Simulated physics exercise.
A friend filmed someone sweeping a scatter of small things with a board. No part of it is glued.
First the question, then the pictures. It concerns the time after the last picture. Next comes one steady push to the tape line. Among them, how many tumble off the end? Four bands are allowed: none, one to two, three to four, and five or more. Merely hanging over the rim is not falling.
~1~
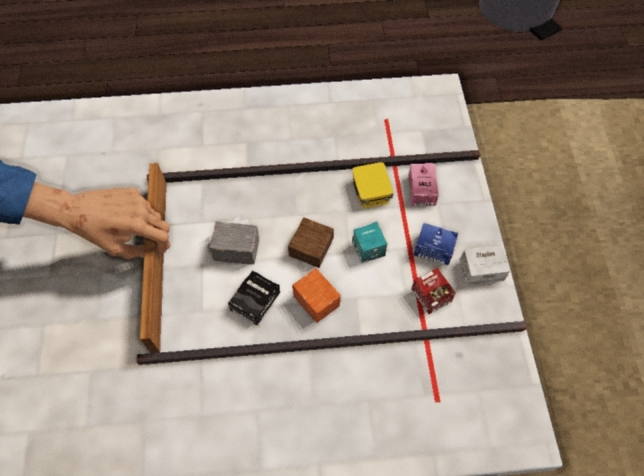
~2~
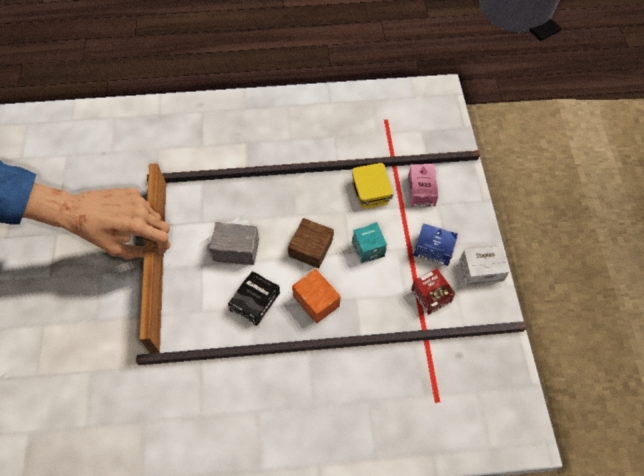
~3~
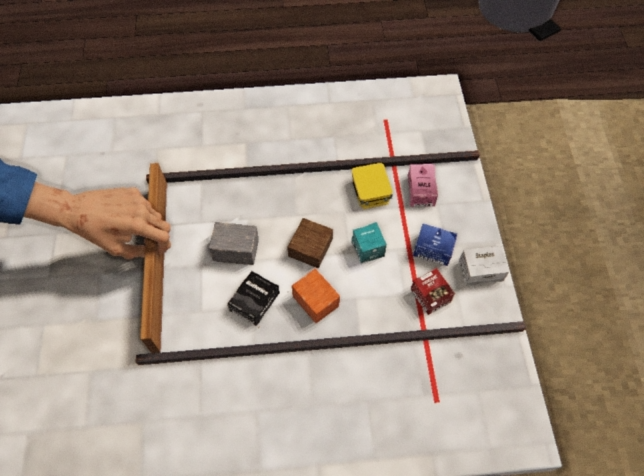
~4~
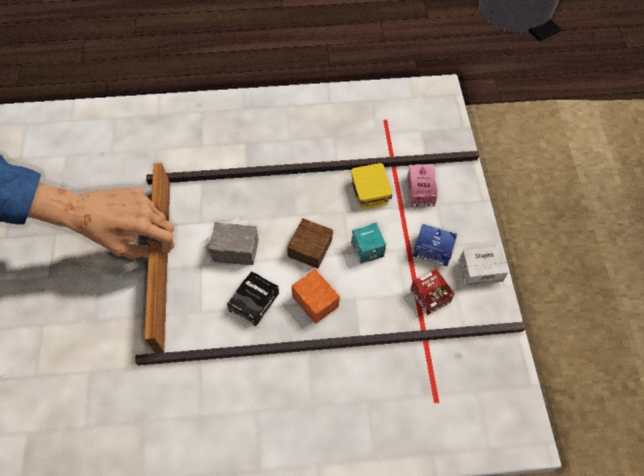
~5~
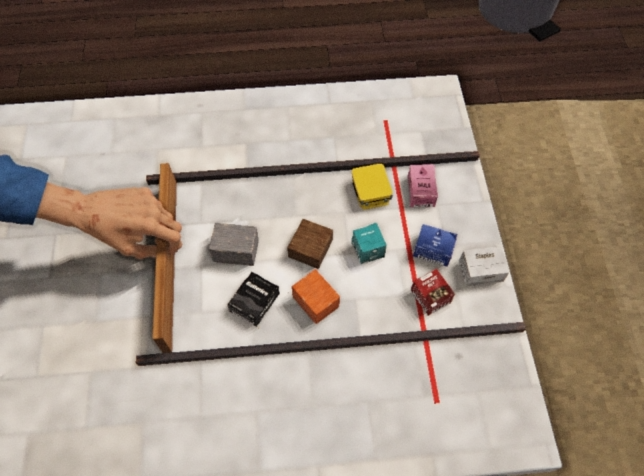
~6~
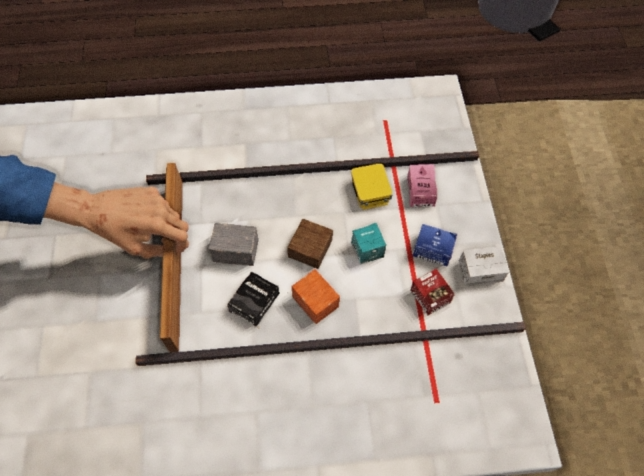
Falling ones: A lone one or two.
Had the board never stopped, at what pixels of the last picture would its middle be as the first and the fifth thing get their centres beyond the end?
At the first moment about (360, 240), at the next about (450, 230).
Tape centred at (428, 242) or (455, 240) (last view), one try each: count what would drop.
Tallies in order: 3 and 5.
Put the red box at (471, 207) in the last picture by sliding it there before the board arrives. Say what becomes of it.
Result for the red box: It holds firm.
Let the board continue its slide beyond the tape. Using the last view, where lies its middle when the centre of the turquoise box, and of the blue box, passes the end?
When the turquoise box crosses, the middle is near (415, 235); when the blue box crosses, near (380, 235).
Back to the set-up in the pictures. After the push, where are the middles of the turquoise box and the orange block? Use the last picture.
Turquoise box: (498, 235); orange block: (446, 302).
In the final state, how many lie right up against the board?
My count gives 4.
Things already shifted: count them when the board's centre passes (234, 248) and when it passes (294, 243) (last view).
2 by the first point, 5 by the second.
A little later, none off yet; white box at rest near (484, 266); blue box at rest near (435, 245); pink box at rest near (422, 186).
Next, none off yet; white box shifted a little near (500, 267); blue box shifted about its own width near (461, 239); pink box at rest near (422, 186).
When it is over, the number that fall off is one or two; down, blue box and white box.
